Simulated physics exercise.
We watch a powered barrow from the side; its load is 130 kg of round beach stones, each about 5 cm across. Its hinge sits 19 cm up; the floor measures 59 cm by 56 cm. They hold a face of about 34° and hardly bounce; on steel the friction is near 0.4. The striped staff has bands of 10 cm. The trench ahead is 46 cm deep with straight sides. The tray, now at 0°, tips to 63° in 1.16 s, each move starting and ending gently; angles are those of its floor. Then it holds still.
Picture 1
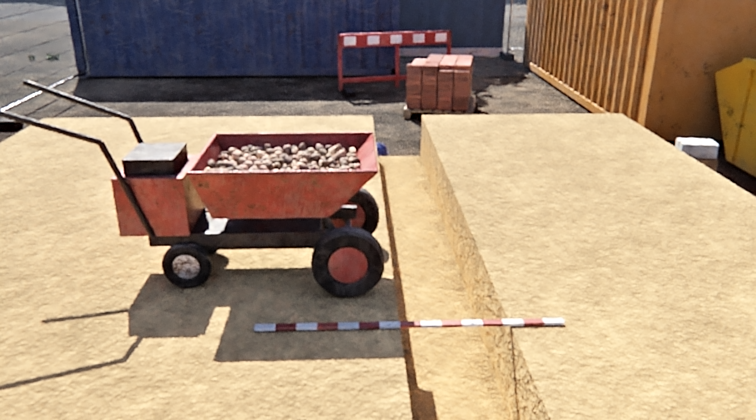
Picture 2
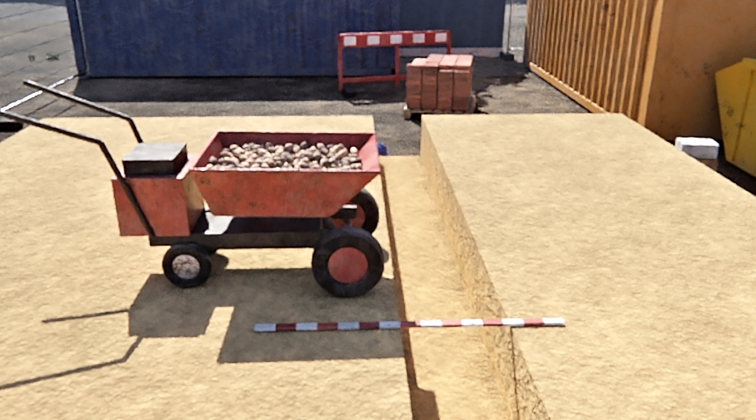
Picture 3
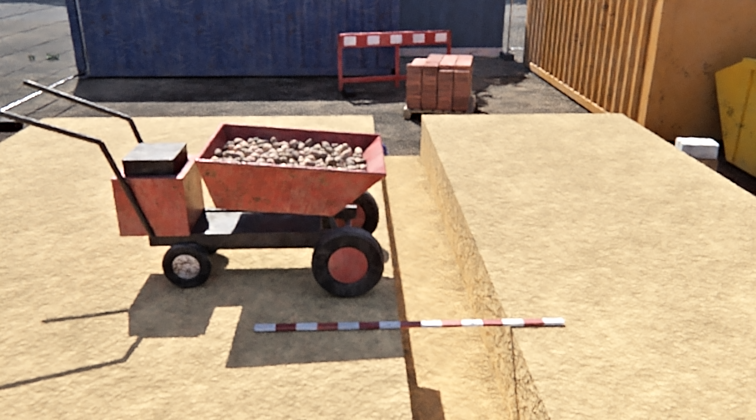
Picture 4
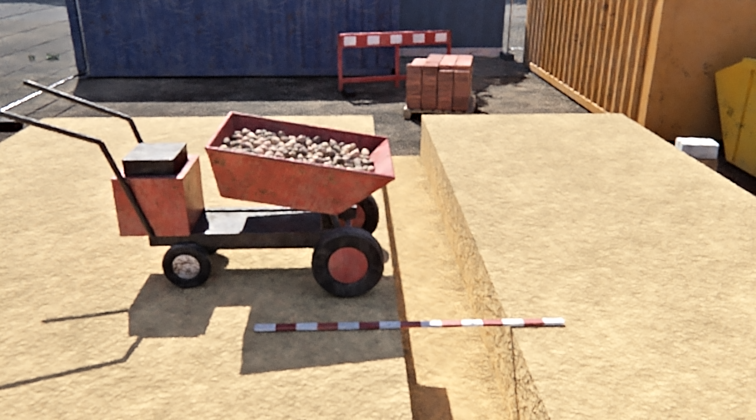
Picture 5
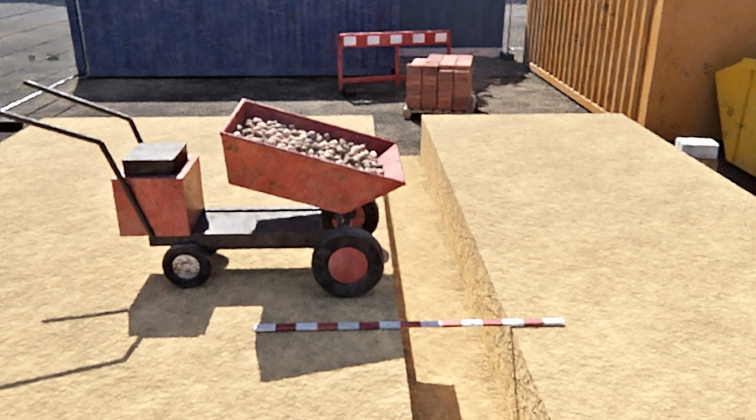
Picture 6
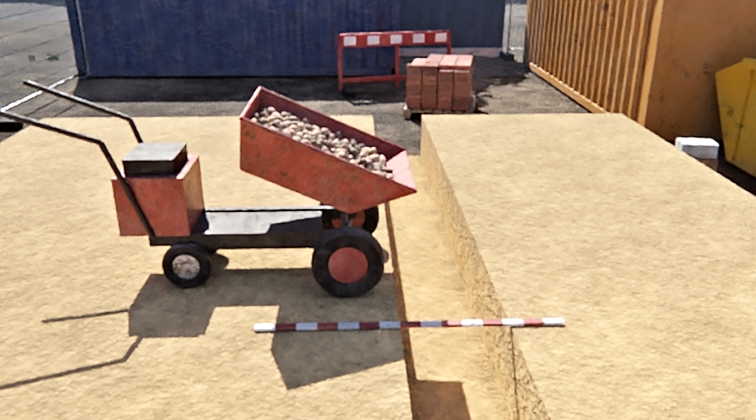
The video shows a red powered barrow loaded with round stones standing beside a straight-sided trench, a striped staff lying across it, as the tray gradually tilts, its rear rising and its front lip angling down to the right.
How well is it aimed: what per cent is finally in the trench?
Roughly 60 per cent ends in the trench.
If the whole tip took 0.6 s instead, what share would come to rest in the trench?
It would be near 45 per cent.
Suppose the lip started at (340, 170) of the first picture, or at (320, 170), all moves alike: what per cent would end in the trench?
First some 100, then 100 per cent.
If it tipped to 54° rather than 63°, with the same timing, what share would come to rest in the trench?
Then about 65 per cent.
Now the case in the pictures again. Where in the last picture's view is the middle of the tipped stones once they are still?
Around (474, 321).
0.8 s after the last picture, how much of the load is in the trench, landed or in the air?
About 30 per cent by then.
Then, 0.4 s after the last picture the floor is at 53°, 100 % in the tray; the foremost stones are at (430, 198).
Then, 0.8 s after the last picture the floor is at 63°, 58 % in the tray, 28 % in the trench, 13 % past the trench; the foremost stones are at (522, 264).
Then, 1.1 s after the last picture the floor is at 63°, 21 % in the tray, 41 % in the trench, 38 % past the trench; the foremost stones are at (605, 256).
Then, 3.1 s after the last picture the floor is at 63°, 0 % in the tray, 60 % in the trench, 40 % past the trench; the foremost stones are at (696, 249).
